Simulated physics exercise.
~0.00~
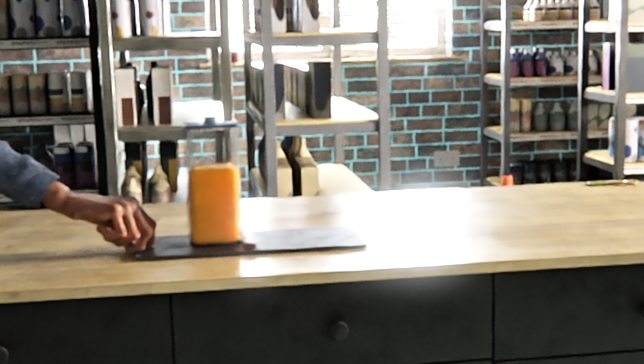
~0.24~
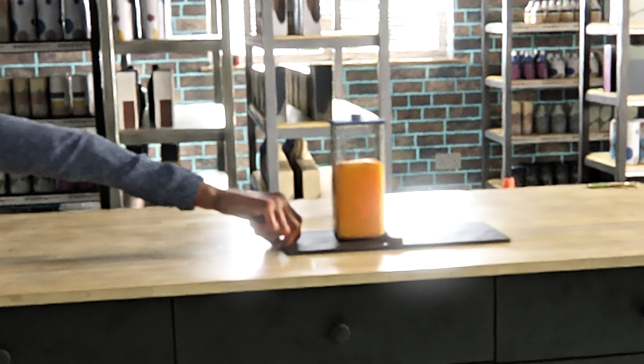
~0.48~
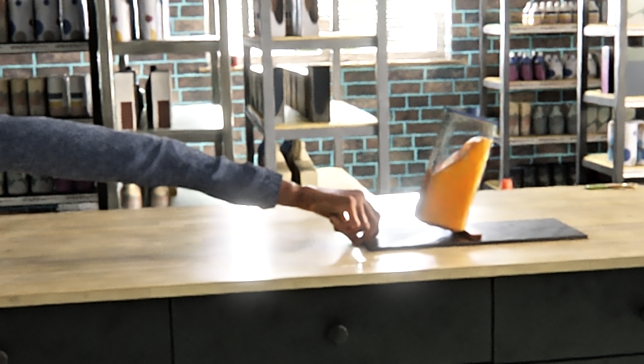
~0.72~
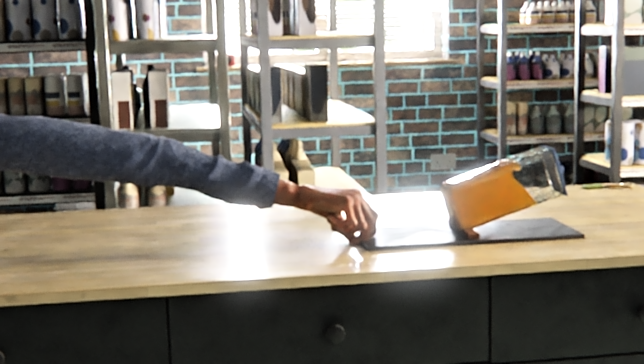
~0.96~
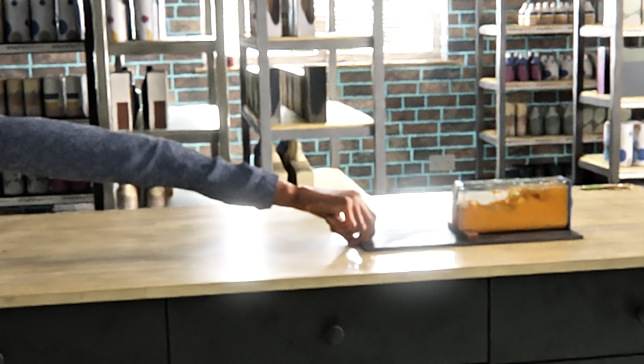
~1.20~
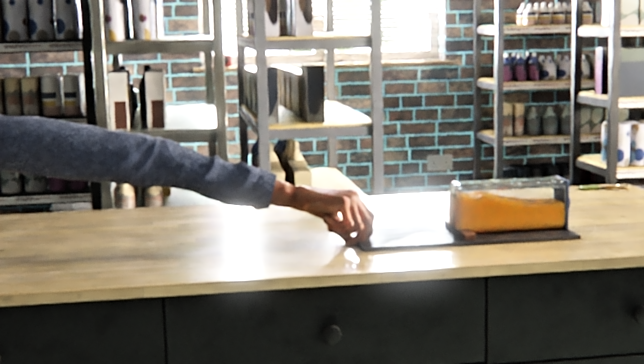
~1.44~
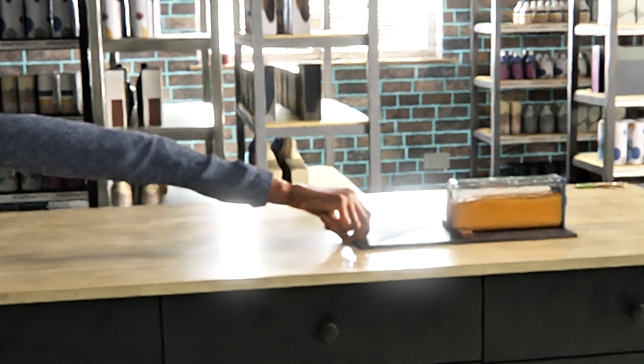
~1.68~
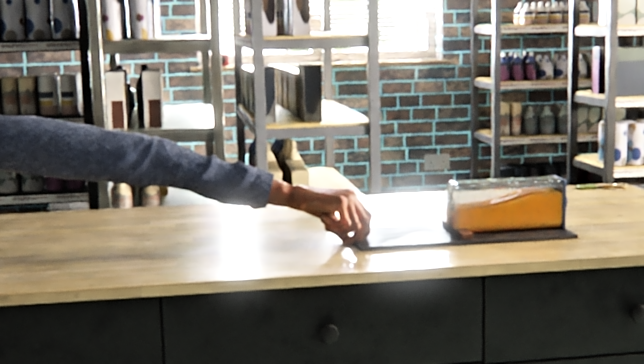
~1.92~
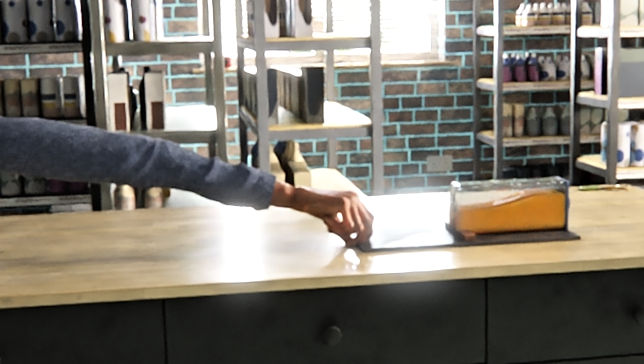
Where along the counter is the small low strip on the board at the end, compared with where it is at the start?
At the end the strip is well to the right of where it starts. It begins on the left part of the counter and has travelled along with the sliding board.
